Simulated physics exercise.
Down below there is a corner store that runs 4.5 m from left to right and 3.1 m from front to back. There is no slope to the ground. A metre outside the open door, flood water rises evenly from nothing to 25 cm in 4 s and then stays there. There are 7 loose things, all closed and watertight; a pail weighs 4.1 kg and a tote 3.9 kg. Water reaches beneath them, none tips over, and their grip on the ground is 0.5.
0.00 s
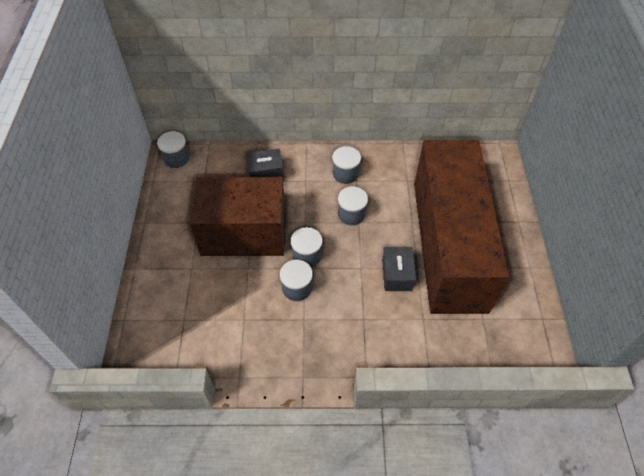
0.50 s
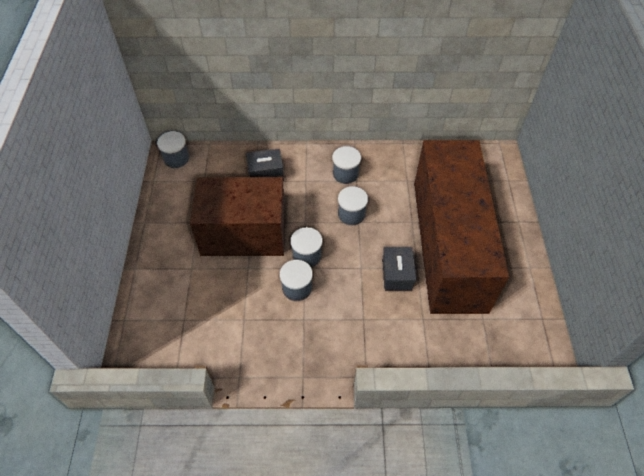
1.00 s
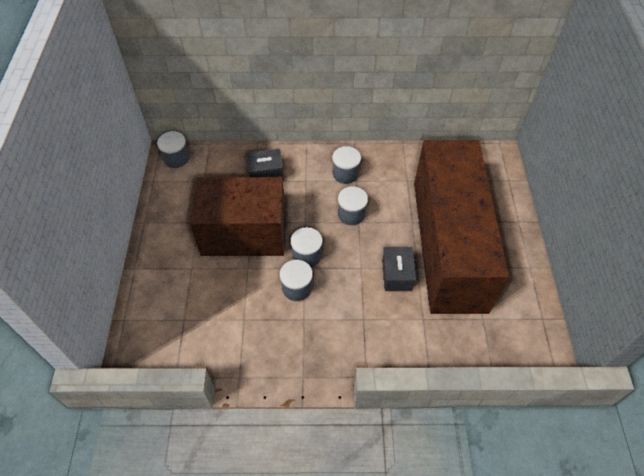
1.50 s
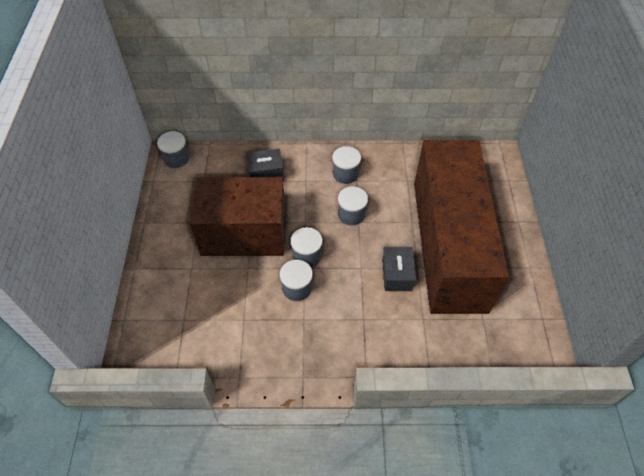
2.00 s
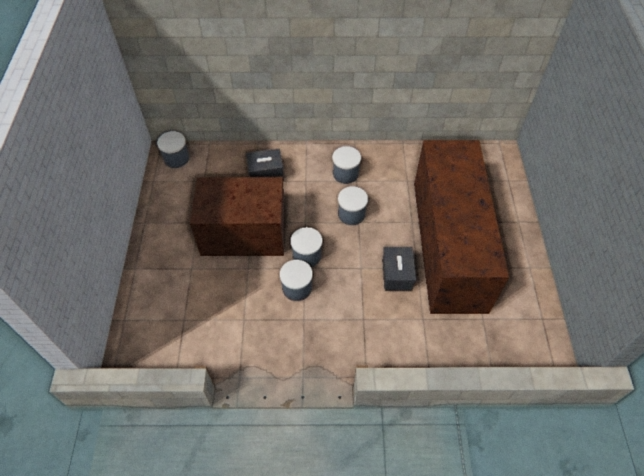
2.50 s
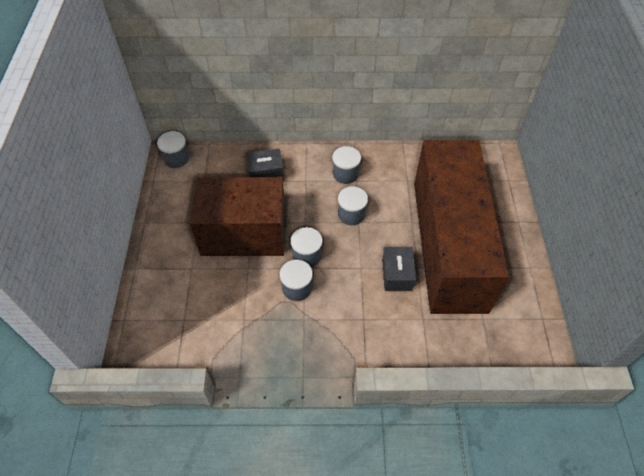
Shallow, bluish water spread across the pavement outside a small walled room, then crept through the front gap and fanned over the tiled floor, while the rusty brown blocks, drums and dark boxes stayed still.
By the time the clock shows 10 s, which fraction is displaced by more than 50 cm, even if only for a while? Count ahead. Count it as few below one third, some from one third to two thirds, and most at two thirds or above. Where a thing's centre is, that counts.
Most.
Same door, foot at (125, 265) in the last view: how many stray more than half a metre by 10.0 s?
7.
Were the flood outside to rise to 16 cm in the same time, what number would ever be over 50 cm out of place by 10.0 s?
You'd get 5 in that case.
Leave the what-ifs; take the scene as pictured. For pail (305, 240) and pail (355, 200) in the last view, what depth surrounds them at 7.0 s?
Some 10 cm at the first, some 5 cm at the second.
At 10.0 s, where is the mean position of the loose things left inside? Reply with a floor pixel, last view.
The centre is close to (279, 224).
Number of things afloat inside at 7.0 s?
6 at that moment.
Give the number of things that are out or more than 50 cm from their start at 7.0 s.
The number I get is 3.
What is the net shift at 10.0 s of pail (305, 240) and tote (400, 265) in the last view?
They sit 120 cm and 200 cm away, in the order given.
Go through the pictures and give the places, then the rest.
A pail at (296, 274) rests on the ground; a pail at (171, 141) rests on the ground; 0.0 m2 under water; 0 of 7 have shifted, in the first frame.
A pail at (296, 274), on the bottom; a pail at (171, 141), on the bottom; 0.0 m2 under water; 0 of 7 have shifted, in the second frame.
A pail at (296, 274), on the bottom; a pail at (171, 141), on the bottom; water covers 0.0 m2; 0 of 7 have shifted, in the third frame.
A pail at (296, 274) rests on the ground; a pail at (171, 141) rests on the ground; water covers 0.0 m2; 0 of 7 have shifted, in the fourth frame.
A pail at (296, 274) rests on the ground; a pail at (171, 141), on the bottom; 0.1 m2 under water; 0 of 7 have shifted, in the fifth frame.
A pail at (296, 274) rests on the ground; a pail at (171, 141) rests on the ground; water covers 0.8 m2; 0 of 7 have shifted, in the sixth frame.
After 3.5 s 0 of 7 are over 50 cm from their spots; 0 afloat.
After 4.5 s 2 of 7 are over 50 cm from their spots; 1 afloat.
After 7.0 s 3 of 7 are over 50 cm from their spots; 6 afloat.
After 10.0 s 6 of 7 are over 50 cm from their spots, and 6 have been at some point; 7 afloat.
